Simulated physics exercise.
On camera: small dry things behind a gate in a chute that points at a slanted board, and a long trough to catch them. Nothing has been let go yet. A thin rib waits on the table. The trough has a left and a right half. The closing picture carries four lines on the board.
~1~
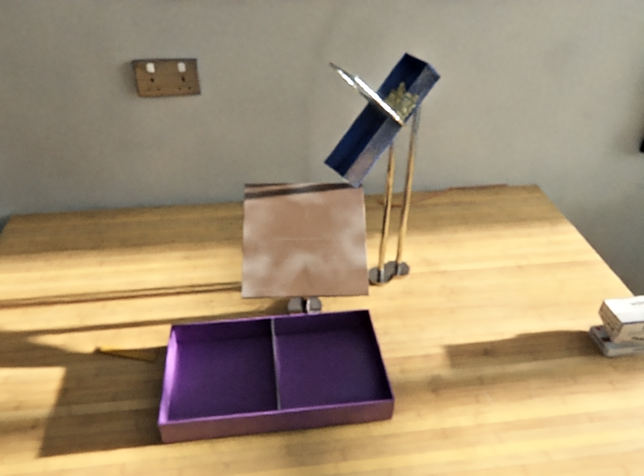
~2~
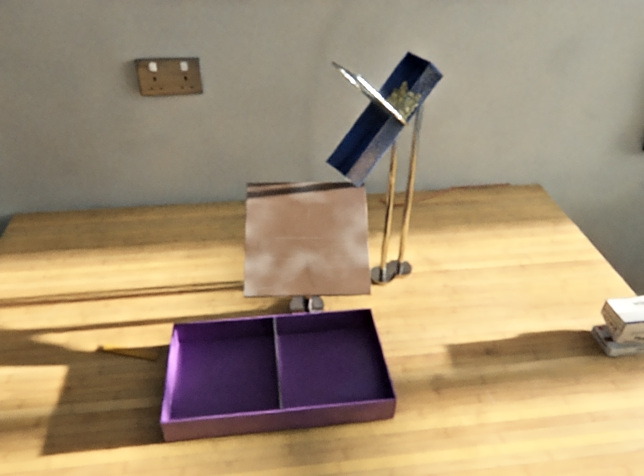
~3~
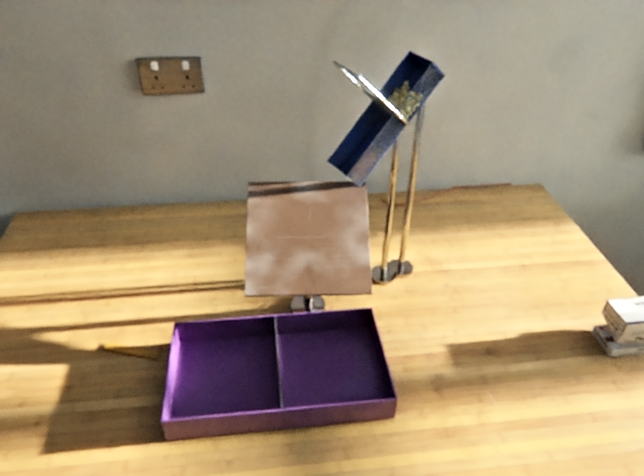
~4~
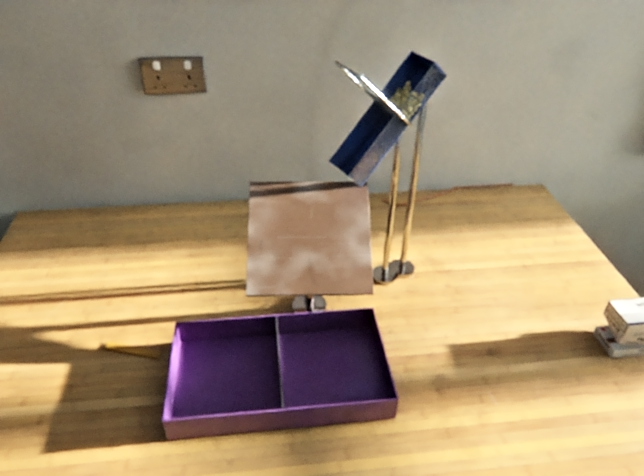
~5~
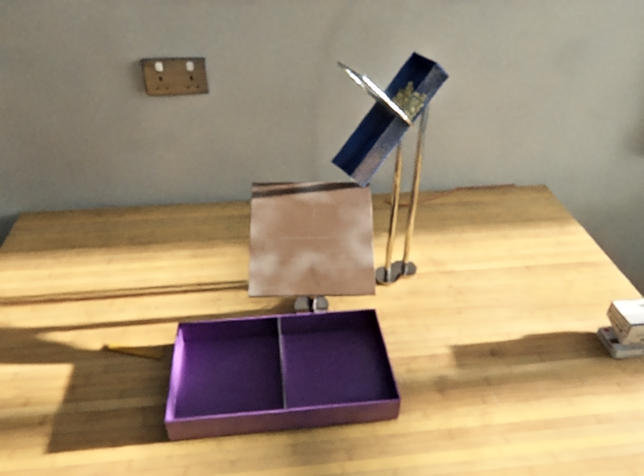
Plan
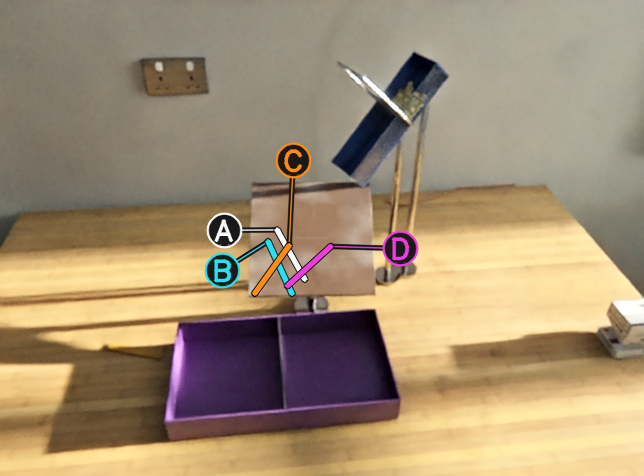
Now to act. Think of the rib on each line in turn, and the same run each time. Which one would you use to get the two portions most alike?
C.
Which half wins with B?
More lands on the right.
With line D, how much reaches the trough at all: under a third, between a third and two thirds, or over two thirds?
Line D gives over two thirds.
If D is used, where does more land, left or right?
More lands on the left.
On the marked copy, line A from (277, 229) to (304, 279); line B from (268, 241) to (292, 293); line C from (289, 245) to (254, 293); line D from (330, 246) to (287, 285).
With A, of what is caught, only a few in the left half, all but a few in the right.
With B, of what is caught, a small share in the left half, all but a few in the right.
With C, of what is caught, close to two thirds in the left half, close to a third in the right.
With D, of what is caught, all but a few in the left half, only a few in the right.
